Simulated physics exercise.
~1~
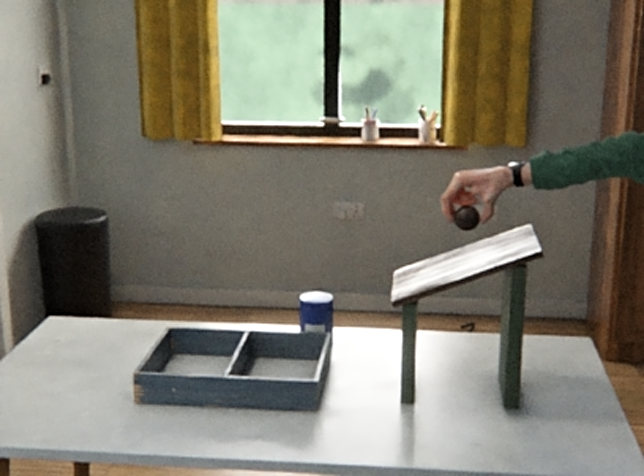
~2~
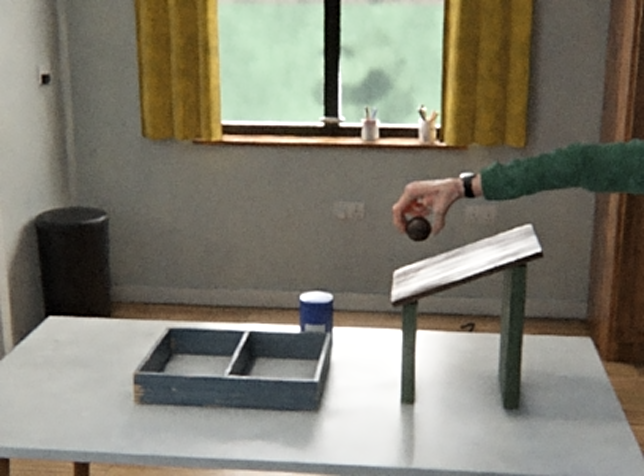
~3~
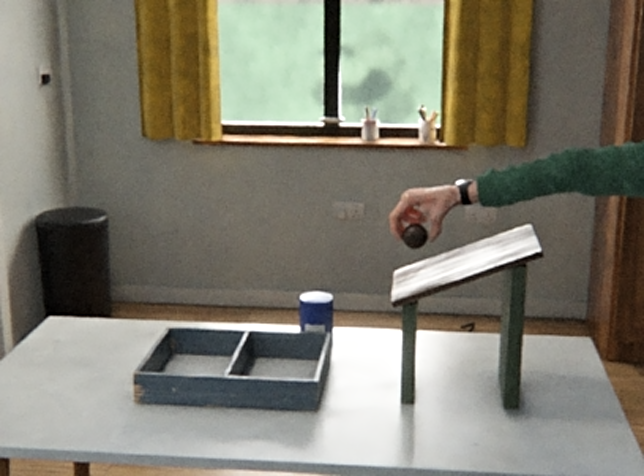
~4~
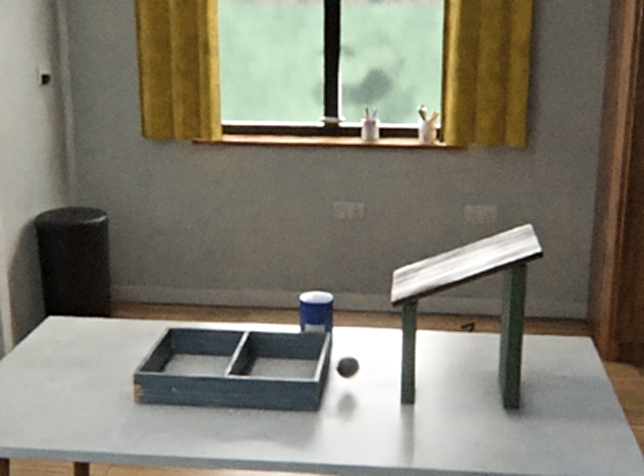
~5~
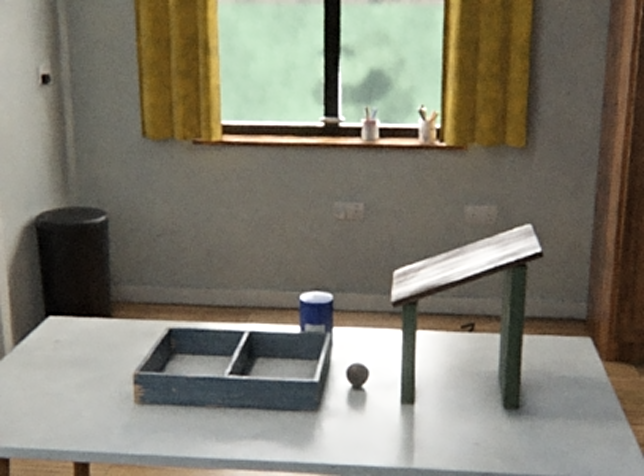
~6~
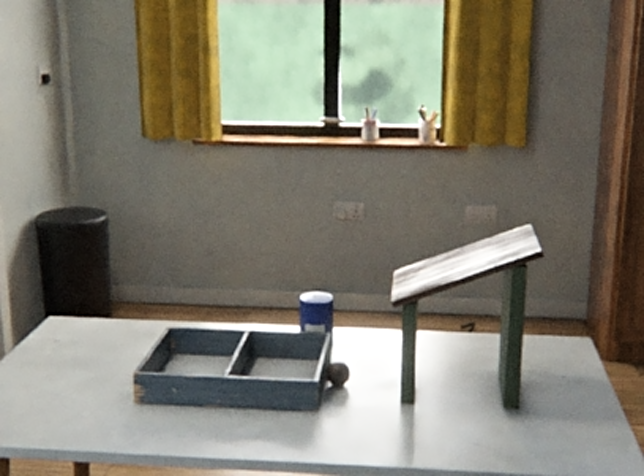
In a grey room with yellow curtains, a pale table holds a two-bay tray, a blue jar behind it, and a sloping board on green legs. A hand in a green sleeve holds a dark brown ball above the board, carries it left toward the lower end, then dips it slightly. Next the hand is gone, and the ball is down left of the board, near the tray. It shifts slightly right, then moves left to the tray's right side. It ends there, outside both bays, while the jar stays in place.
